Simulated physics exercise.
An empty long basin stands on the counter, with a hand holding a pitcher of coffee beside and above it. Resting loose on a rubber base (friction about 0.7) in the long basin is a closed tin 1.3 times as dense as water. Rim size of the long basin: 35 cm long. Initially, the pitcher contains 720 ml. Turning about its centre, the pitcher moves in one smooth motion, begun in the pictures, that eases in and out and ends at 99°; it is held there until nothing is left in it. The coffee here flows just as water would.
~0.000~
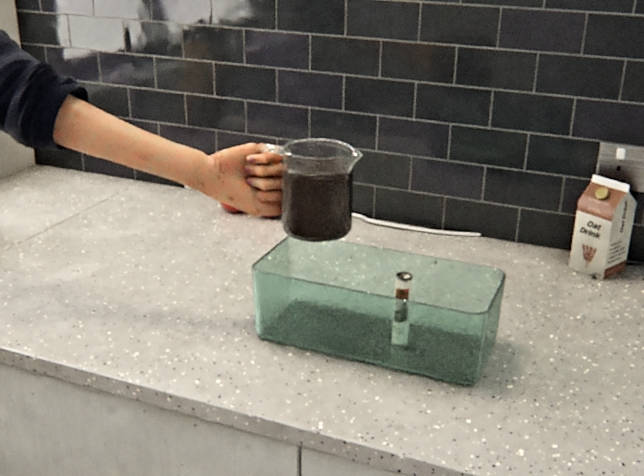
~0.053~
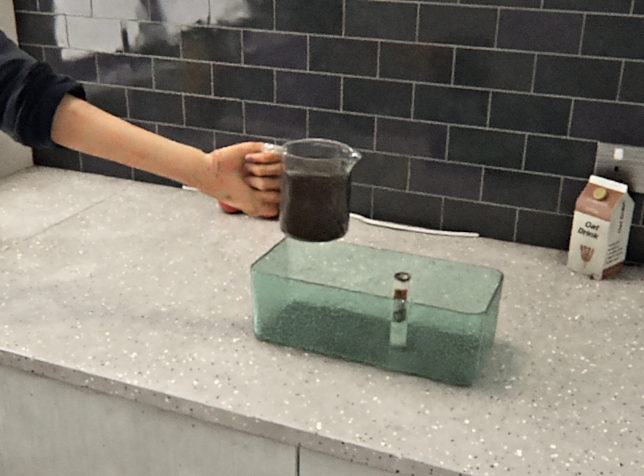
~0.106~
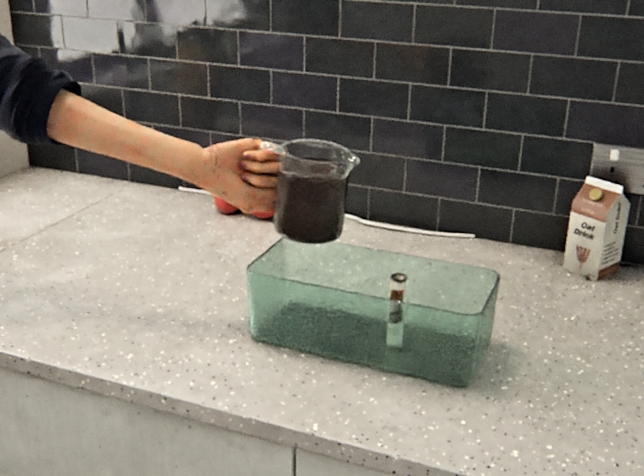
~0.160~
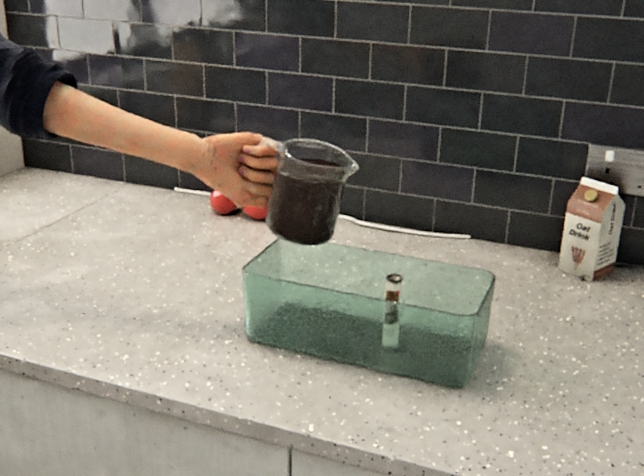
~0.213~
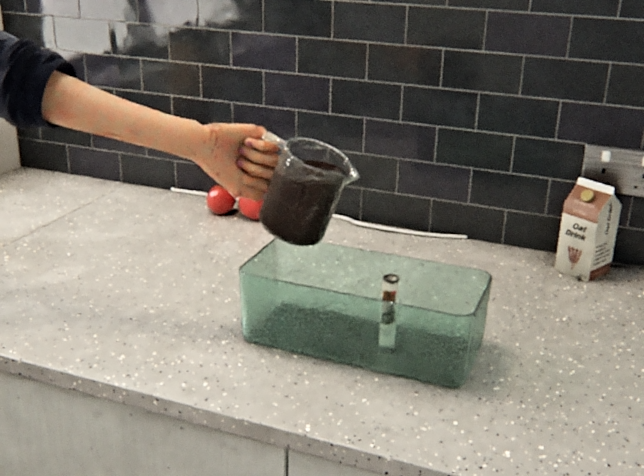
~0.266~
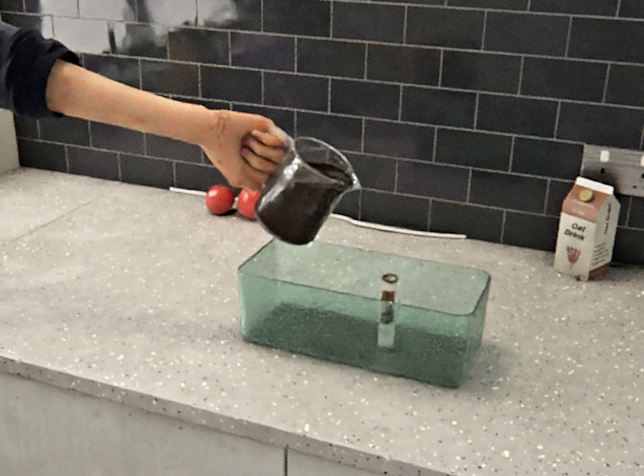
The footage shows a hand holding a glass pitcher of dark coffee above a long green translucent basin with a small tin standing in it, then smoothly tilting the pitcher to the right, revealing red round objects behind.
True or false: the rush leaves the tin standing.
False.
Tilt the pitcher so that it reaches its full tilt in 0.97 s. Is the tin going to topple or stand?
Tips over.
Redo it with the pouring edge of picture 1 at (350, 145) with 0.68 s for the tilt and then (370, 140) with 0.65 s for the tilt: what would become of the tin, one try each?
First it tips over; then it tips over.
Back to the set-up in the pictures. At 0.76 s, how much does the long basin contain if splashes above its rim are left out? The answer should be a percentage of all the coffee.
Some 58 per cent.
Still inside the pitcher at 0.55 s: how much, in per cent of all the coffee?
Roughly 72 percent.
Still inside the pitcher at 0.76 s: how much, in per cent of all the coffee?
Remaining share: Approx. 28 %.
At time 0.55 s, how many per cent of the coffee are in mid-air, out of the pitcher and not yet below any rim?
Roughly 18 percent.
After 0.55 s the tilt is 86° and 72 per cent is still to pour; the tin stands where it began.
After 0.76 s the tilt is 99° and 28 per cent is still to pour; the tin leans 33°.
After 0.98 s the tilt is 99° and 9 per cent is still to pour; the tin lies on its side.
After 1.22 s the tilt is 99° and 2 per cent is still to pour; the tin lies on its side.
In the end the tin lies on its side.
